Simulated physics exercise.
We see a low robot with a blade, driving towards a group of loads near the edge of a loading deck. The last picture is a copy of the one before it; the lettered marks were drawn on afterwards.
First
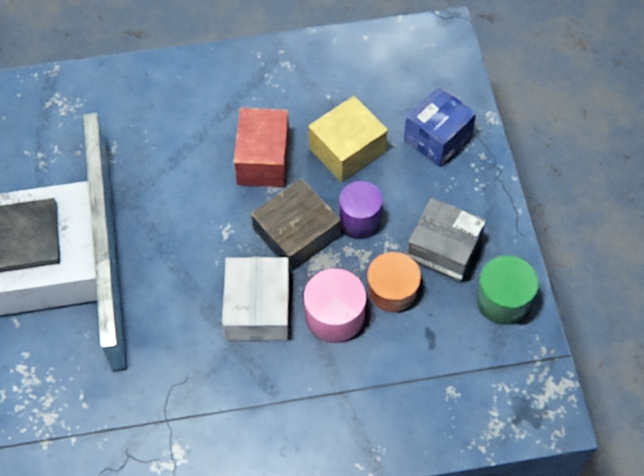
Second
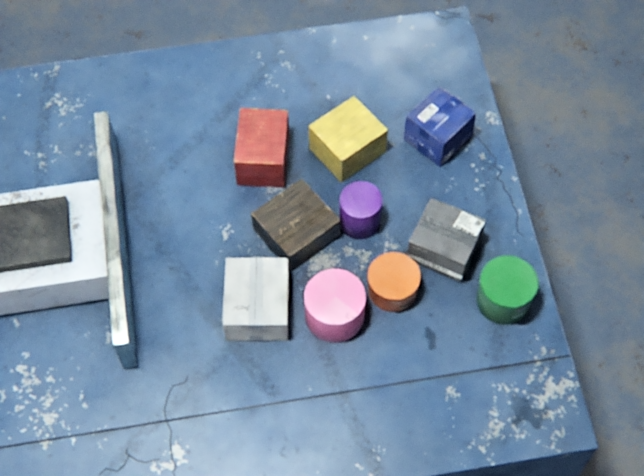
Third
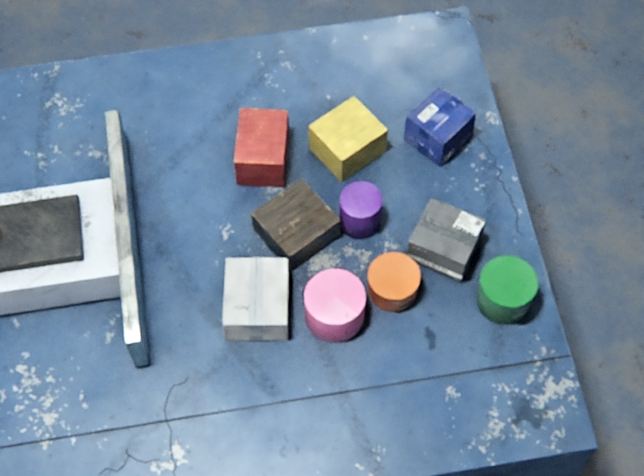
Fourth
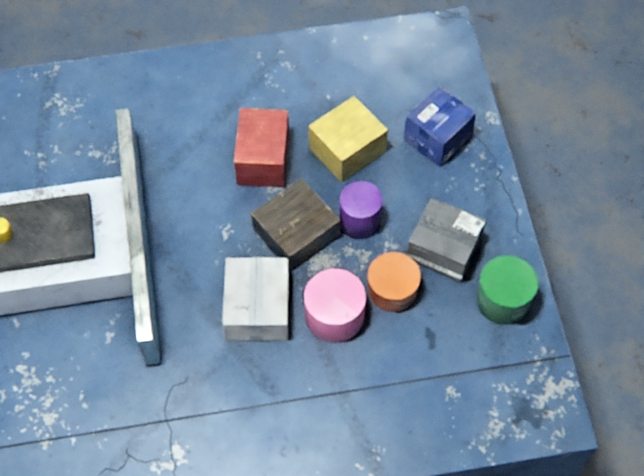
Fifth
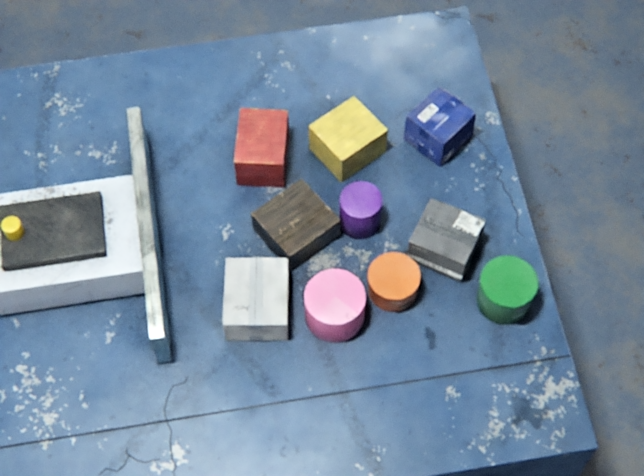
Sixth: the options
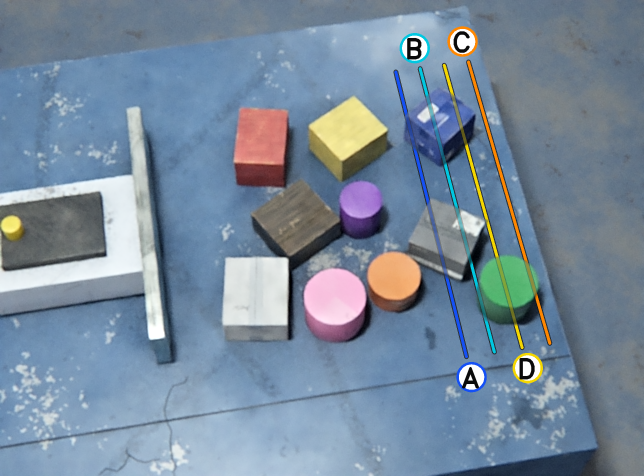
On a scuffed blue deck, a low white robot with an upright blade crept slowly in from the left toward a cluster of colored boxes and round pails, which all stayed still.
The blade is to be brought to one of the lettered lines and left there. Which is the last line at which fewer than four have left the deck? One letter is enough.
The farthest such stop is A.
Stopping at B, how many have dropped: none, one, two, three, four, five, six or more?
In all, six or more.
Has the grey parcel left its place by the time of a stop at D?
Yes.
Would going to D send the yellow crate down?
Yes.
On the marked copy, A at (429, 204); B at (455, 200); C at (506, 193); D at (480, 196).
Taking A. A third of the way, robot (167, 213); orange pail (410, 277); red crate (270, 146).
Two thirds of the way, robot (269, 198); blue parcel (471, 122); grey parcel (472, 223).
When it is over, robot (346, 187); blue parcel over the edge; grey parcel over the edge; two fallen.
As for the rest, B drops six; C drops nine; D drops six.
